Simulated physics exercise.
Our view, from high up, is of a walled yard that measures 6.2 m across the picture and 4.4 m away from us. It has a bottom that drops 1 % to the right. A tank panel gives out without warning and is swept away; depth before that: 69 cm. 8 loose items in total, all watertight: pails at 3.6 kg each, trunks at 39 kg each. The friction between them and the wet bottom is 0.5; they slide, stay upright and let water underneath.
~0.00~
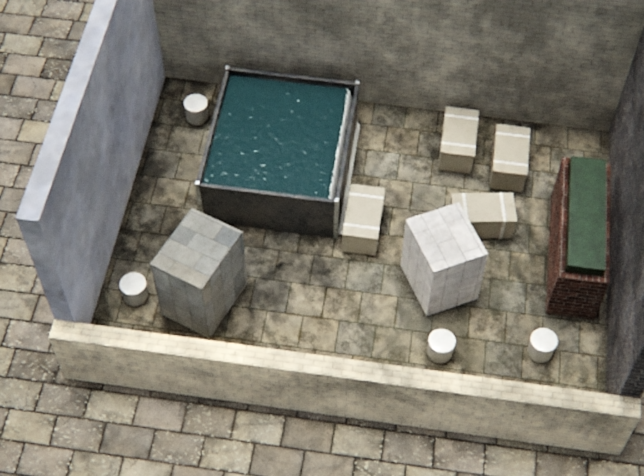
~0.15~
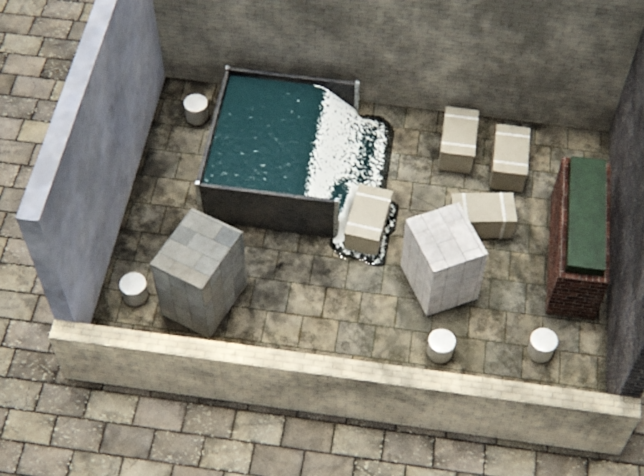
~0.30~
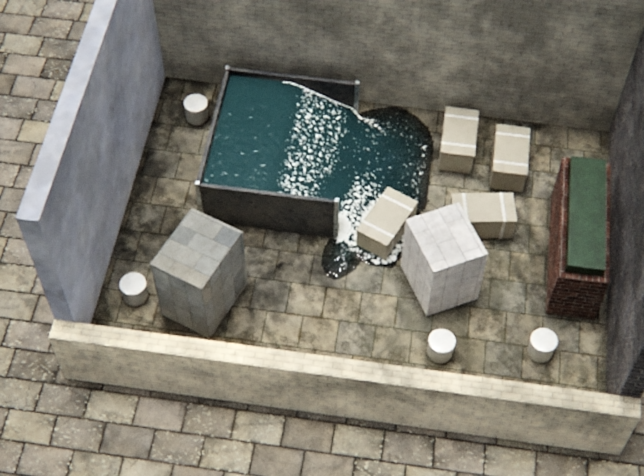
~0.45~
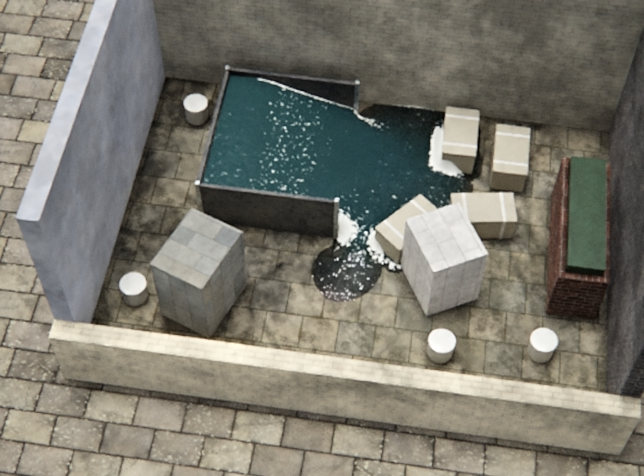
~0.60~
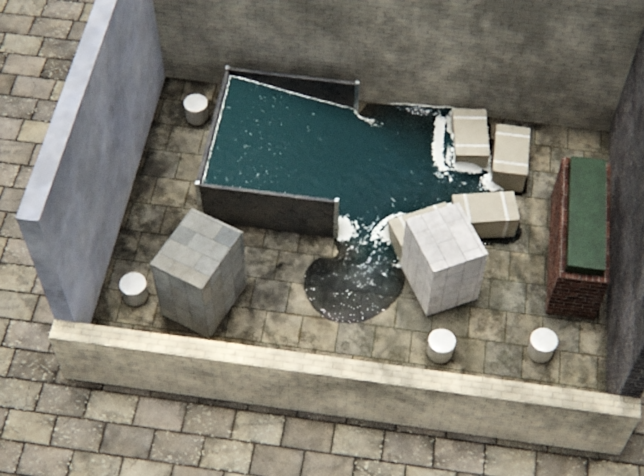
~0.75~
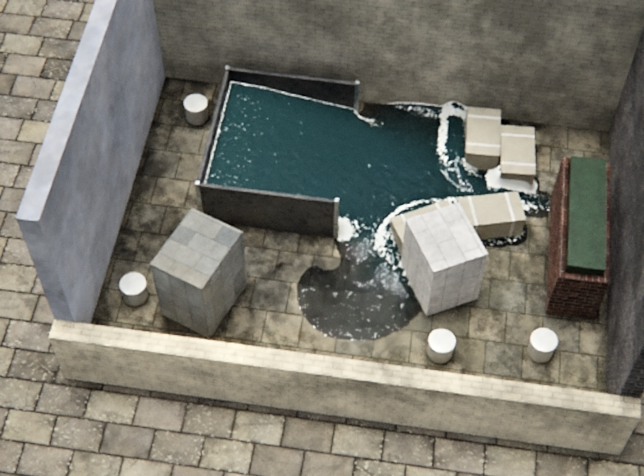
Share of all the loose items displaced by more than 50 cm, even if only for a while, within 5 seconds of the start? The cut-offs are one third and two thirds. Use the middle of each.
The share is at least two thirds.
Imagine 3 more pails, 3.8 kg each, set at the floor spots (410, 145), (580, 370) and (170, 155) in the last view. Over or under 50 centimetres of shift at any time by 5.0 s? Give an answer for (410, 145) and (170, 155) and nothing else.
Result in order: Exceeded; not exceeded.
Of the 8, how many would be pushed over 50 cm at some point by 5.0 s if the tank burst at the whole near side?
The answer then is 4.
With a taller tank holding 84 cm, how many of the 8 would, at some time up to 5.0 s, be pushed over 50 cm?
So the tally would be 6.
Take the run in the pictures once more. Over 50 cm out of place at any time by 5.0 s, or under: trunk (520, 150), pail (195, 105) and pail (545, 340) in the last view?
One by one: Above the line; below the line; above the line.
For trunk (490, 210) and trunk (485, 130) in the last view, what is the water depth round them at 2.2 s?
About 6 and 41 cm.
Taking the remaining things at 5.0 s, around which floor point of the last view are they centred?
That lands at roughly (387, 258).
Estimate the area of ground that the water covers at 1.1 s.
Wet: Near 11.5 m2.
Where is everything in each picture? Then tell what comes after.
In the first picture, a trunk at (364, 211), on the bottom; a trunk at (460, 131), on the bottom; 3.2 m2 under water; 0 of 8 have shifted.
In the second picture, a trunk at (369, 212), on the bottom, 6 cm from its start; a trunk at (460, 131) rests on the ground; water covers 4.1 m2; 1 of 8 have shifted.
In the third picture, a trunk at (387, 216) rests on the ground, 31 cm from its start; a trunk at (460, 131), on the bottom; water covers 5.4 m2; 1 of 8 have shifted.
In the fourth picture, a trunk at (410, 222) rests on the ground, 60 cm from its start; a trunk at (461, 131), on the bottom; water covers 6.7 m2; 1 of 8 have shifted.
In the fifth picture, a trunk at (424, 224), on the bottom, 78 cm from its start; a trunk at (471, 132) rests on the ground, 15 cm from its start; water covers 7.8 m2; 2 of 8 have shifted.
In the sixth picture, a trunk at (426, 222) rests on the ground, 80 cm from its start; a trunk at (484, 131), on the bottom, 31 cm from its start; 8.9 m2 under water; 4 of 8 have shifted.
After 1.1 s 3 of 8 are over 50 cm from their spots; 1 afloat.
After 2.2 s 4 of 8 are over 50 cm from their spots; 2 afloat.
After 3.5 s 5 of 8 are over 50 cm from their spots; 6 afloat.
After 5.0 s 5 of 8 are over 50 cm from their spots, and 6 have been at some point; 5 afloat.
